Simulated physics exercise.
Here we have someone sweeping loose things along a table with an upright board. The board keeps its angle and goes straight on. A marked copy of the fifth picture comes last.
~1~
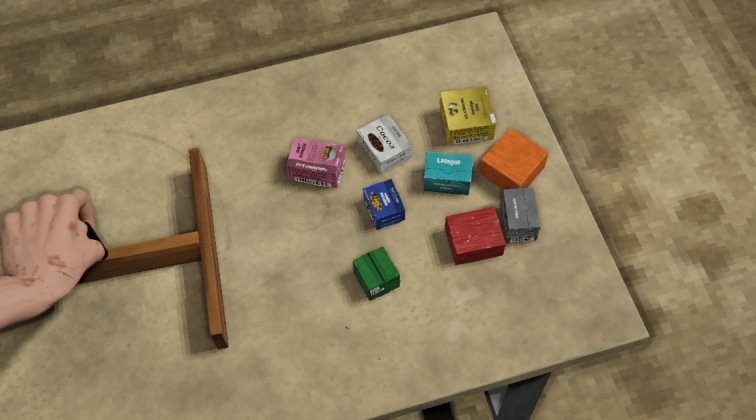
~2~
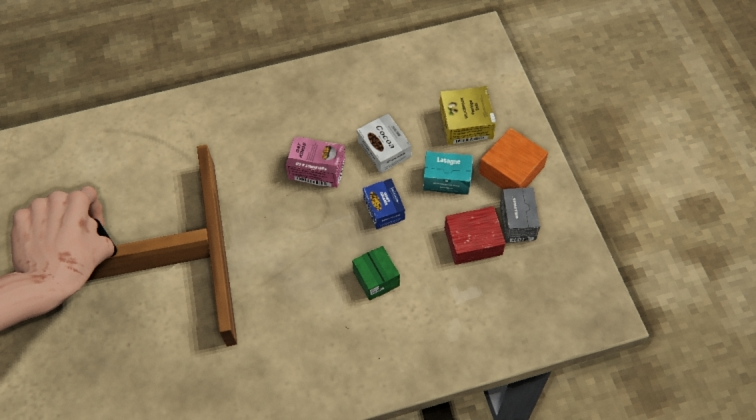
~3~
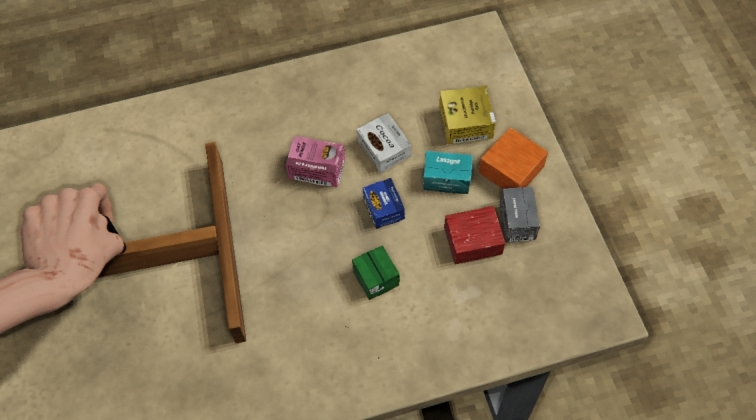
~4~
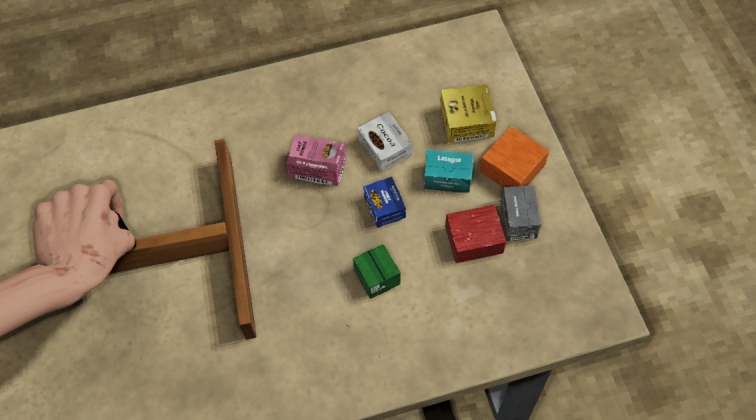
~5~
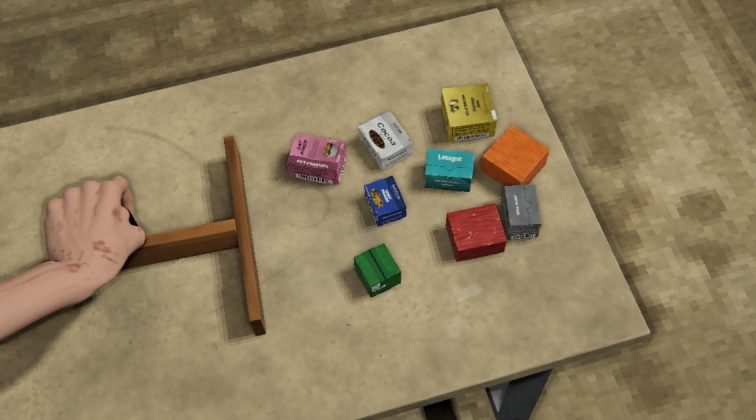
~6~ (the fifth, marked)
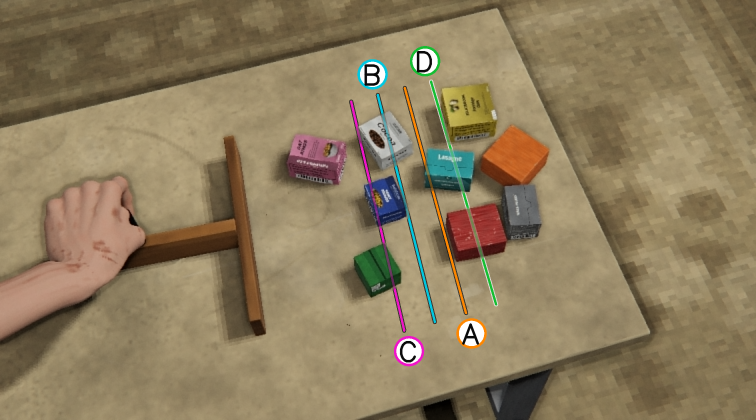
A hand slid a wooden T-shaped pusher slowly to the right across the tabletop, narrowing the gap to a cluster of small colourful boxes and packets, which stayed where they were, untouched.
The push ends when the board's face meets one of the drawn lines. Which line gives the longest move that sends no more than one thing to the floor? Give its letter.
It can go as far as D.
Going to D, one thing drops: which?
The yellow packet goes over.
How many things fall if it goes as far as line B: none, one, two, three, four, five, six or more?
The count is none.
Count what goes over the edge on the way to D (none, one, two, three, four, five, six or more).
By then, one.
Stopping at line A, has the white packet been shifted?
Yes.
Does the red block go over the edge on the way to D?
By then, no.
On the marked copy, A at (433, 193); B at (404, 200); C at (376, 208); D at (461, 185).
With D. Early on, board (321, 201); white packet (394, 138); pink box (346, 149).
Further on, board (399, 181); yellow packet (497, 106); white packet (457, 121).
At the end, board (458, 165); yellow packet over the edge; orange block (561, 149); one fallen.
As for the rest, A is within the limit but short; B is within the limit but short; C is within the limit but short.
